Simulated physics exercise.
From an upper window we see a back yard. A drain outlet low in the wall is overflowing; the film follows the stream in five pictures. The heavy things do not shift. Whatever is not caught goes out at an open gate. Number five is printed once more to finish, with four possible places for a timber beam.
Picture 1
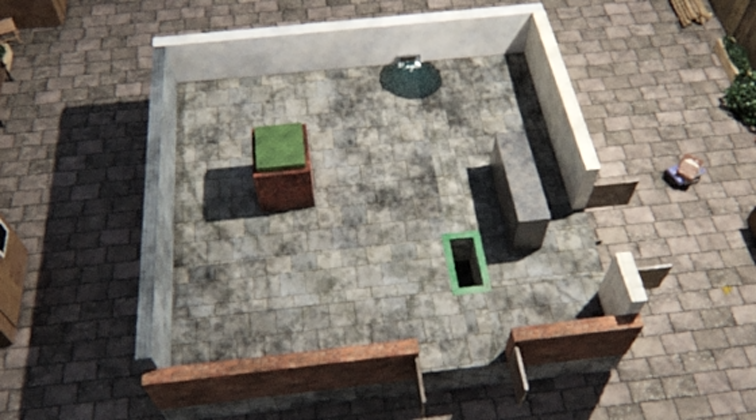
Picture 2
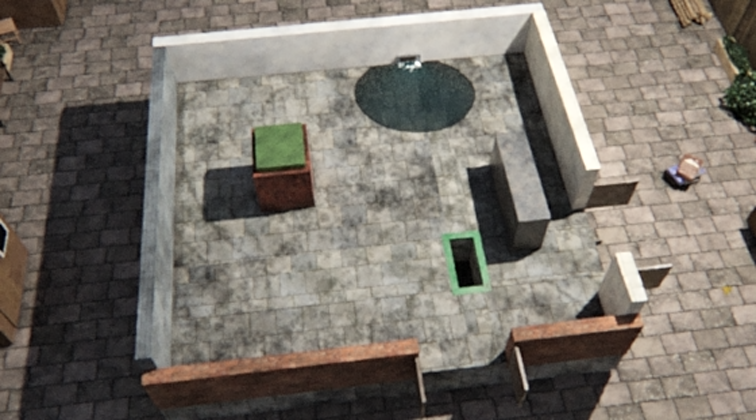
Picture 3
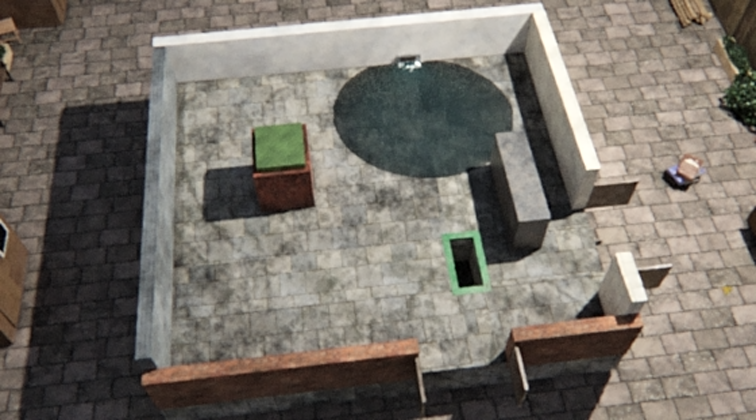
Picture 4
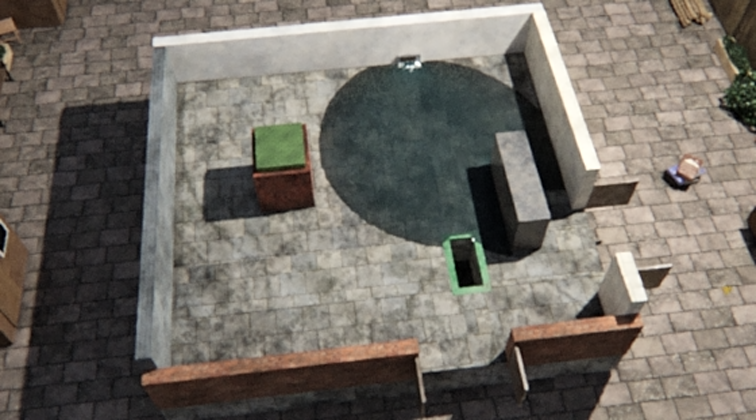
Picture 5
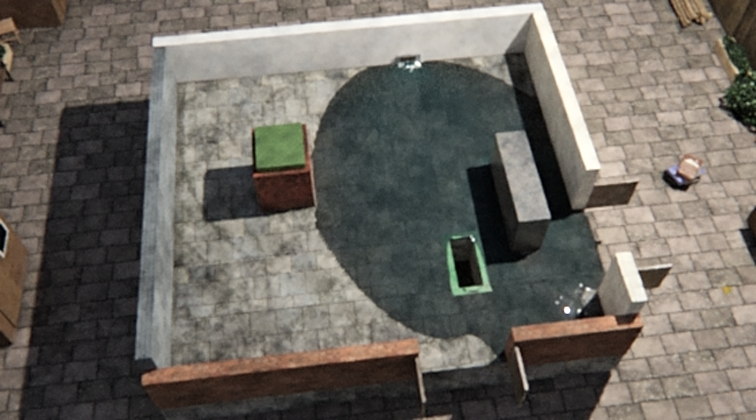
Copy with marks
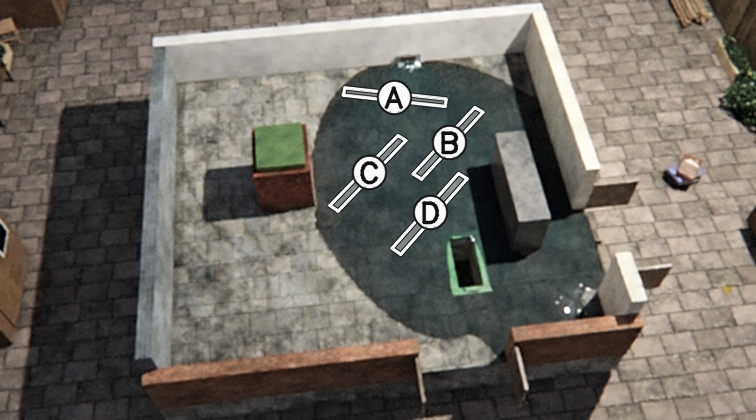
Dark water spreads from an outfall at the far wall of a walled back yard, widening across the paving past the grey block, then surrounding the green-edged drain and reaching the gaps in the near and right walls.
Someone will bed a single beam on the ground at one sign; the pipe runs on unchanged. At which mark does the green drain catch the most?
Choose C.
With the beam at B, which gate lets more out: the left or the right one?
The left one.
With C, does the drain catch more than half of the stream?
No.
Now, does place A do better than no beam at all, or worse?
Place A is worse.
In white, A from (344, 91) to (445, 102); B from (417, 176) to (478, 109); C from (333, 208) to (401, 138); D from (396, 251) to (462, 176).
Choosing A, about 12 % of the stream goes into the green drain, about 86 % out by the gates.
Choosing B, about 13 % of the stream goes into the green drain, about 84 % out by the gates.
Choosing C, about 23 % of the stream goes into the green drain, about 73 % out by the gates.
Choosing D, about 12 % of the stream goes into the green drain, about 86 % out by the gates.
